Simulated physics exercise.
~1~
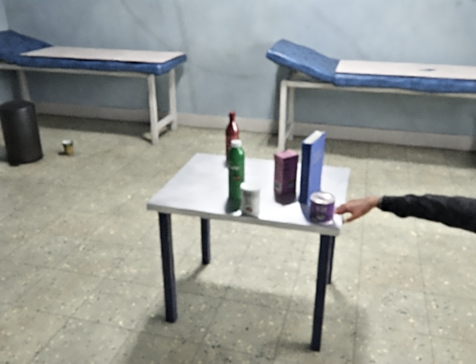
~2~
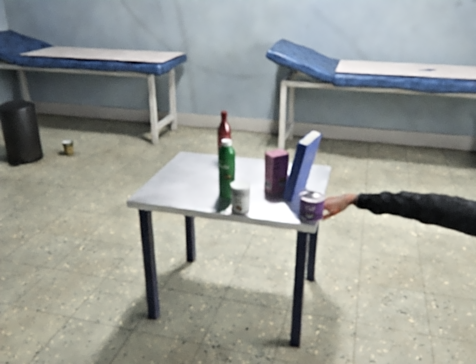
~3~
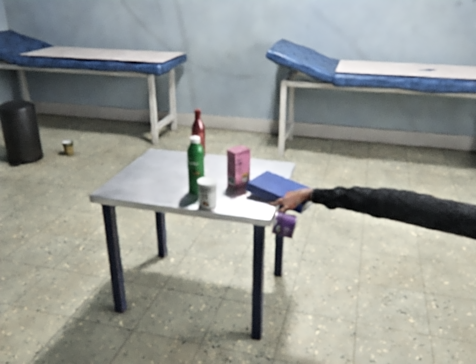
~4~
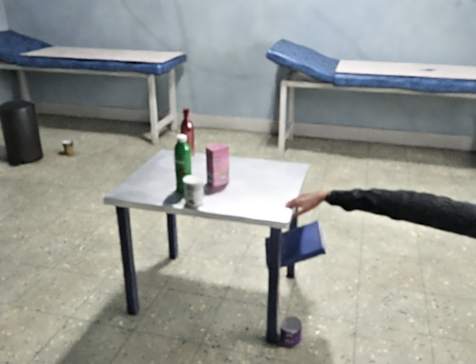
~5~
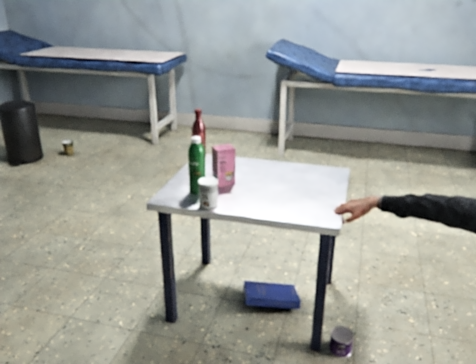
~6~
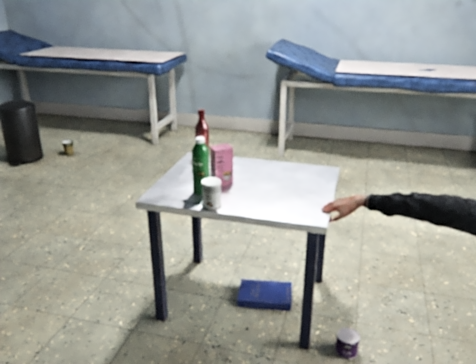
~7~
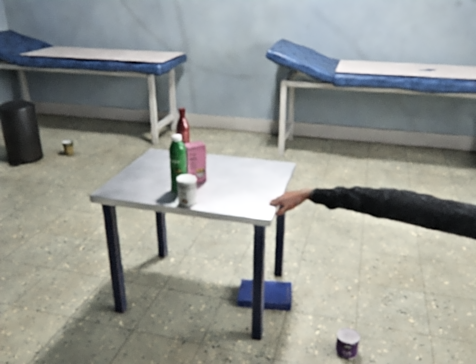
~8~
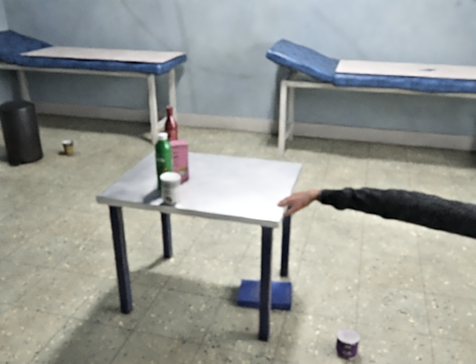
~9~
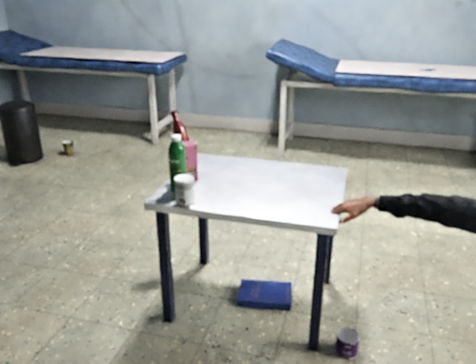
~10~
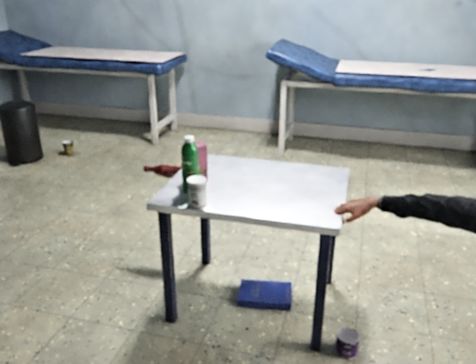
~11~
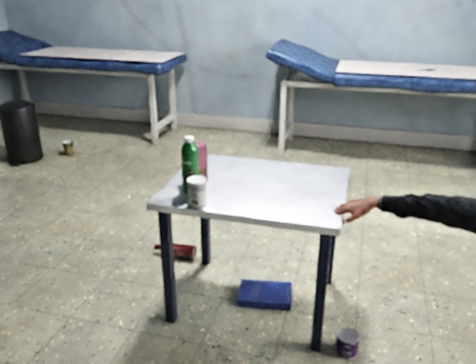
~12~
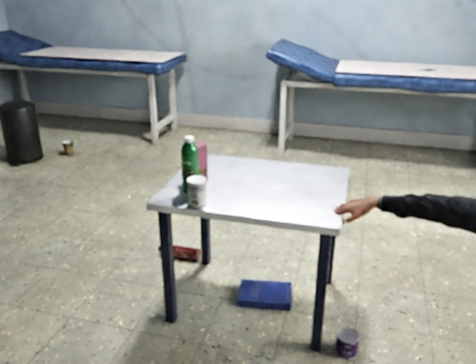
Hand shoving a small table back and forth, sending a purple tin, blue book and finally a red bottle to the floor.
